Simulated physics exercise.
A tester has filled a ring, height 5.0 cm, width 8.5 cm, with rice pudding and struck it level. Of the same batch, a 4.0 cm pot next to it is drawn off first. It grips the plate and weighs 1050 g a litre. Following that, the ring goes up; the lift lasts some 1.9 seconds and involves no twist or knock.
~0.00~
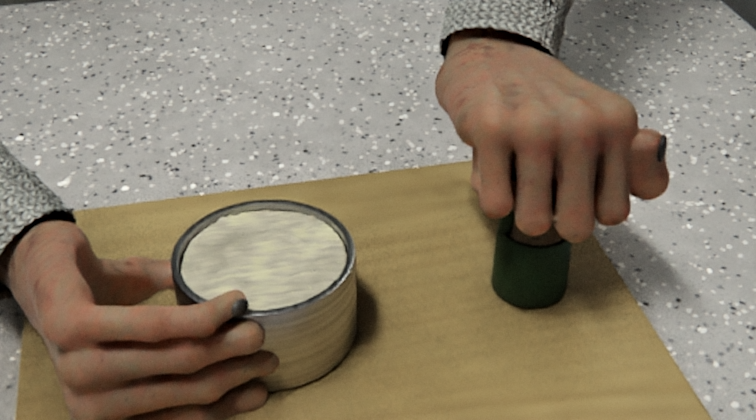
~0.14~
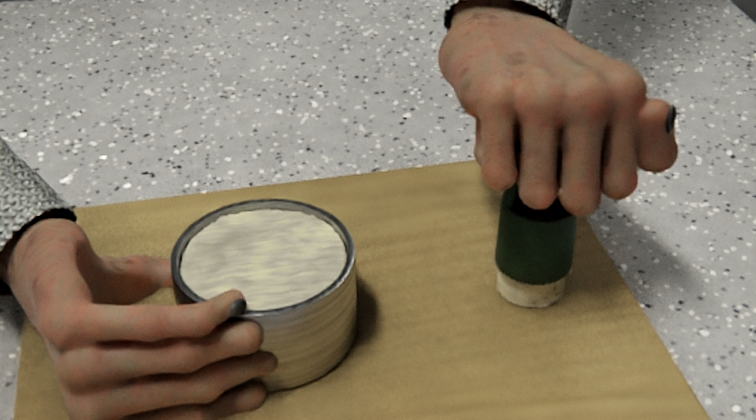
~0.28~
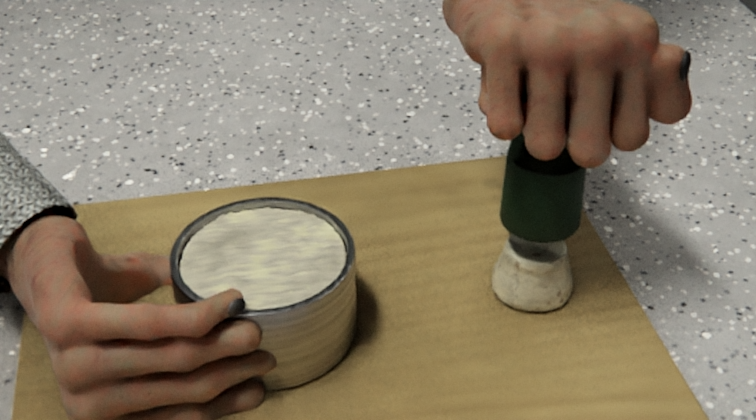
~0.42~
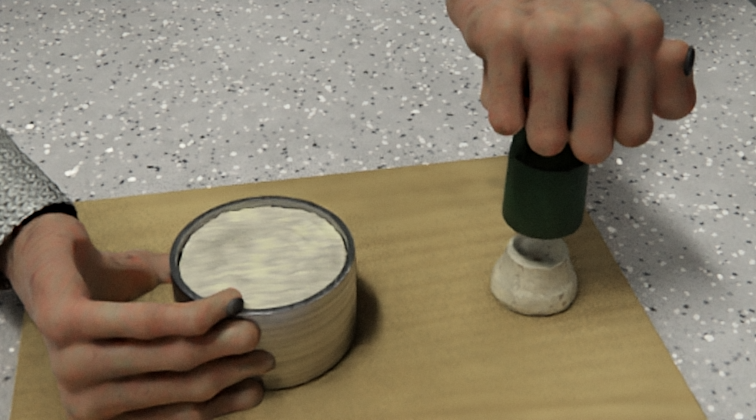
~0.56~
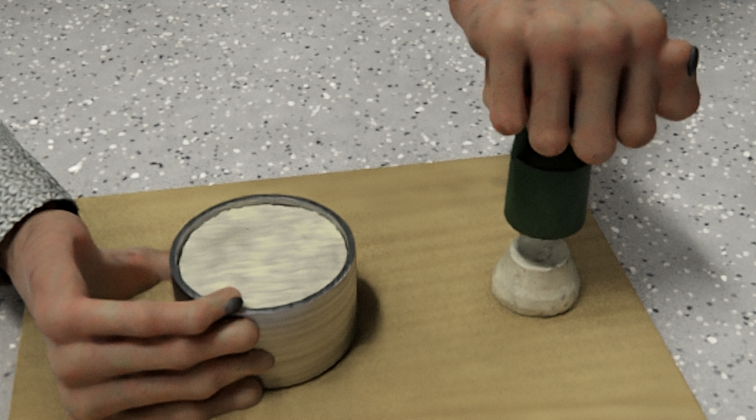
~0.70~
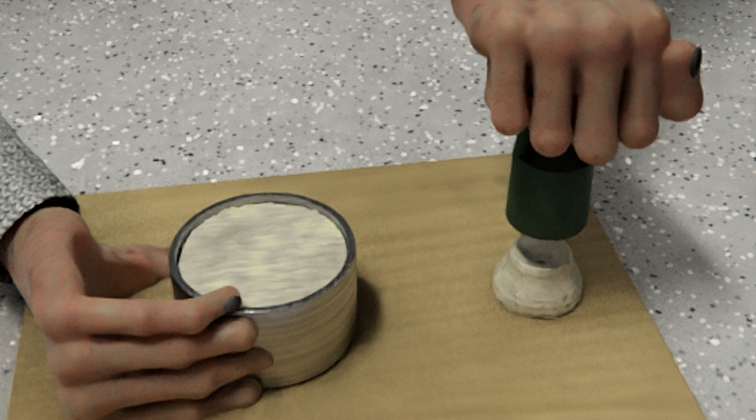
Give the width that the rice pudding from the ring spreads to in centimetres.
That works out near 12.2 centimetres.
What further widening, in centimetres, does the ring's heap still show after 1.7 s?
Value: Around 1.0 centimetres.
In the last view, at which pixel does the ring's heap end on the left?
I'd point to somewhere near (153, 343).
After 1.2 s, the ring is up 1.3 cm; the rice pudding has come down 0.1 cm to 4.9 cm and is 8.8 cm wide.
After 1.7 s, the ring is up 3.3 cm; the rice pudding has come down 1.1 cm to 3.9 cm and is 11 cm wide.
After 2.1 s, the ring is up 5.0 cm; the rice pudding has come down 1.5 cm to 3.5 cm and is 12 cm wide.
After 2.7 s, the ring is clear; the rice pudding has come down 1.6 cm to 3.4 cm and is 12 cm wide.
After 3.0 s, at rest, the ring is clear; the rice pudding has come down 1.6 cm to 3.4 cm and is 12 cm wide.
